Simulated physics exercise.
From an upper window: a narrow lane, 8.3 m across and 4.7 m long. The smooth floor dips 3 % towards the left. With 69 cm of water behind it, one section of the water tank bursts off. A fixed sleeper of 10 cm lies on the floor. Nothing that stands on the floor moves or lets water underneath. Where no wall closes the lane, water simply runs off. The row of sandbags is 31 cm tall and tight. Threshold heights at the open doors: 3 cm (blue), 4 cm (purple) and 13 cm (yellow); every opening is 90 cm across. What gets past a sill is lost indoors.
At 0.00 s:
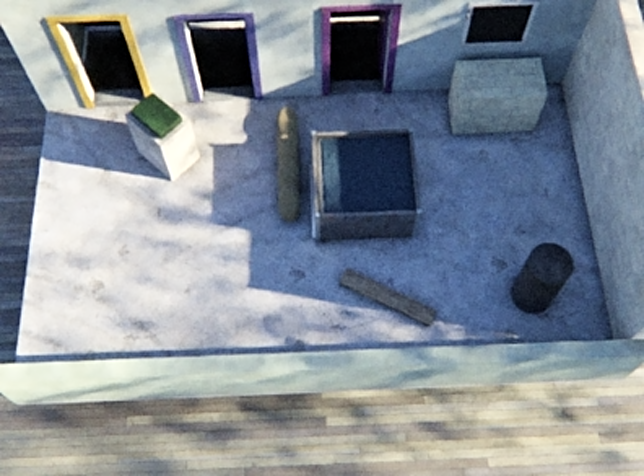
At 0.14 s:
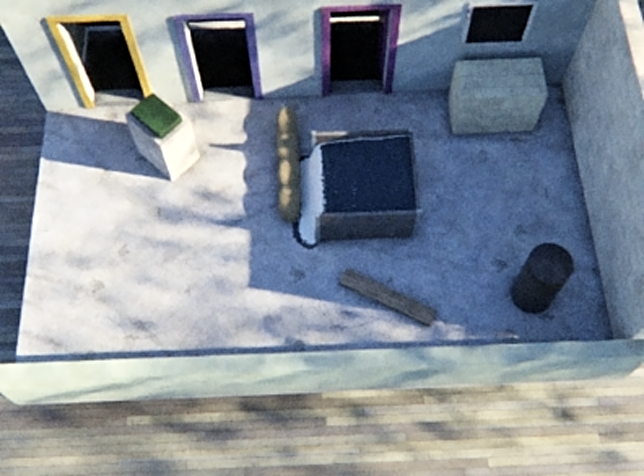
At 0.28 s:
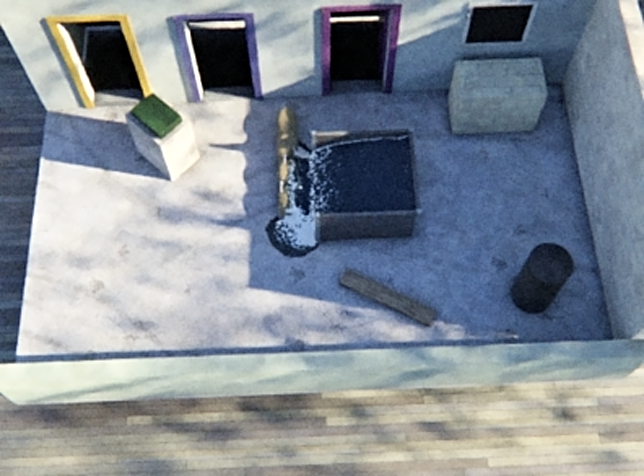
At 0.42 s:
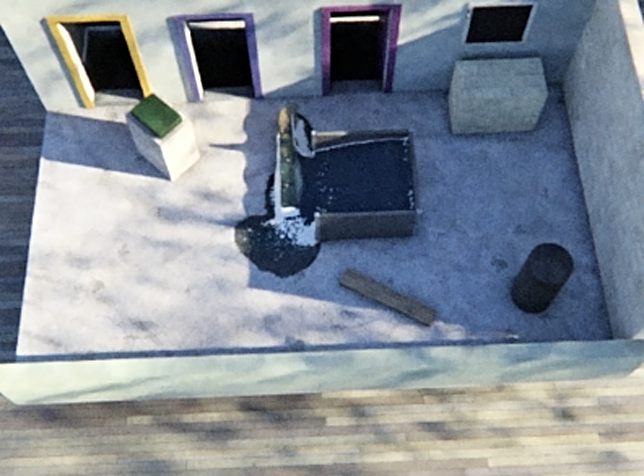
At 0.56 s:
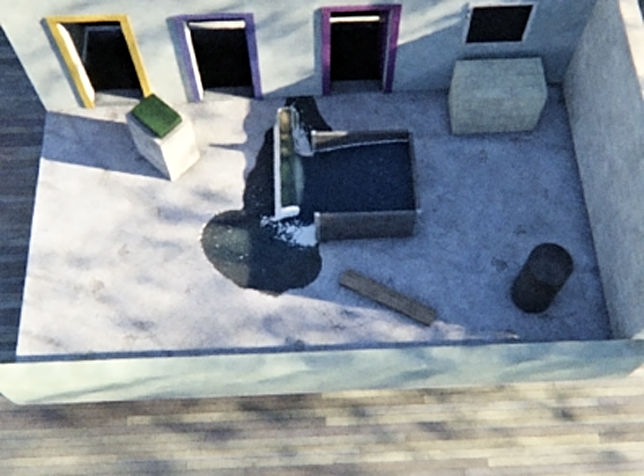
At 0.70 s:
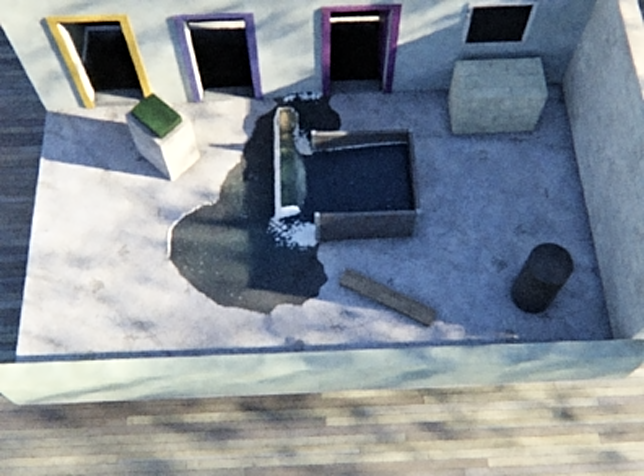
Dark water bursts from the left side of a square grey tank in a pale walled lane, seen from high above by a still camera. Yellow, blue-violet and purple doorframes line the back wall, with a green-topped block at left, a pale block, dark barrel and plank at right. Foaming, the water swirls round a long post-like object, then spreads towards the doors and widely leftward.
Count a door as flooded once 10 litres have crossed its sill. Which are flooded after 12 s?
Door by door: At the blue door it stays under the limit; at the purple door it goes over the limit; at the yellow door it does not reach the limit.
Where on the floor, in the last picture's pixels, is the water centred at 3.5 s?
Near (281, 214).
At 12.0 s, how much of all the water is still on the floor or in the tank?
Some 34 per cent remains.
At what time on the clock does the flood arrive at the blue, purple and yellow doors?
Blue 1.1 s, purple 0.9 s, yellow 2.2 s.
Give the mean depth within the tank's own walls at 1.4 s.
Some 31 cm.
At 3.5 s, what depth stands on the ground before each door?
In cm: Blue 2, purple 6, yellow 4.
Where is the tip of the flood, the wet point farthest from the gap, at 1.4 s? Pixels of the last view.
Near (64, 297).
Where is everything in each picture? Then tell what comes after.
The first picture shows still water, 69 cm deep, in the water tank at (365, 175).
In the second picture, water pours out at (318, 190) and has run 0.8 m, to (313, 244); deepest outside 30 cm, 69 cm at the water tank's back.
In the third picture, the front is at (298, 147), 1.0 m from the gap at (318, 192); 0.7 m2 of floor is under water; 64 cm left at the back of the water tank.
In the fourth picture, the front is at (297, 118), 1.5 m from the gap at (318, 192); 1.7 m2 of floor is under water; 59 cm left at the back of the water tank.
In the fifth picture, water pours out at (318, 192) and has run 2.0 m, to (293, 97); deepest outside 46 cm, 56 cm at the water tank's back.
In the sixth picture, the front is at (175, 255), 2.4 m from the gap at (318, 192); 4.5 m2 of floor is under water; 50 cm left at the back of the water tank.
After 1.4 s water covers 35 % of the floor and is deepest (41 cm) near (303, 199); blue door 2 cm at the sill, 0 L in, purple door 11 cm at the sill, 3 L in, yellow door not reached.
After 2.2 s water covers 45 % of the floor and is deepest (26 cm) near (303, 189); blue door 2 cm at the sill, 0 L in, purple door 10 cm at the sill, 21 L in, yellow door 4 cm at the sill, 0 L in.
After 3.5 s water covers 50 % of the floor and is deepest (24 cm) near (303, 199); blue door 2 cm at the sill, 1 L in, purple door 6 cm at the sill, 36 L in, yellow door 4 cm at the sill, 0 L in.
After 7.0 s water covers 40 % of the floor and is deepest (12 cm) near (303, 199); blue door 1 cm at the sill, 1 L in, purple door 3 cm at the sill, 43 L in, yellow door 2 cm at the sill, 0 L in.
After 12.0 s water covers 25 % of the floor and is deepest (8 cm) near (302, 159); blue door 1 cm at the sill, 1 L in, purple door 3 cm at the sill, 44 L in, yellow door 2 cm at the sill, 0 L in.
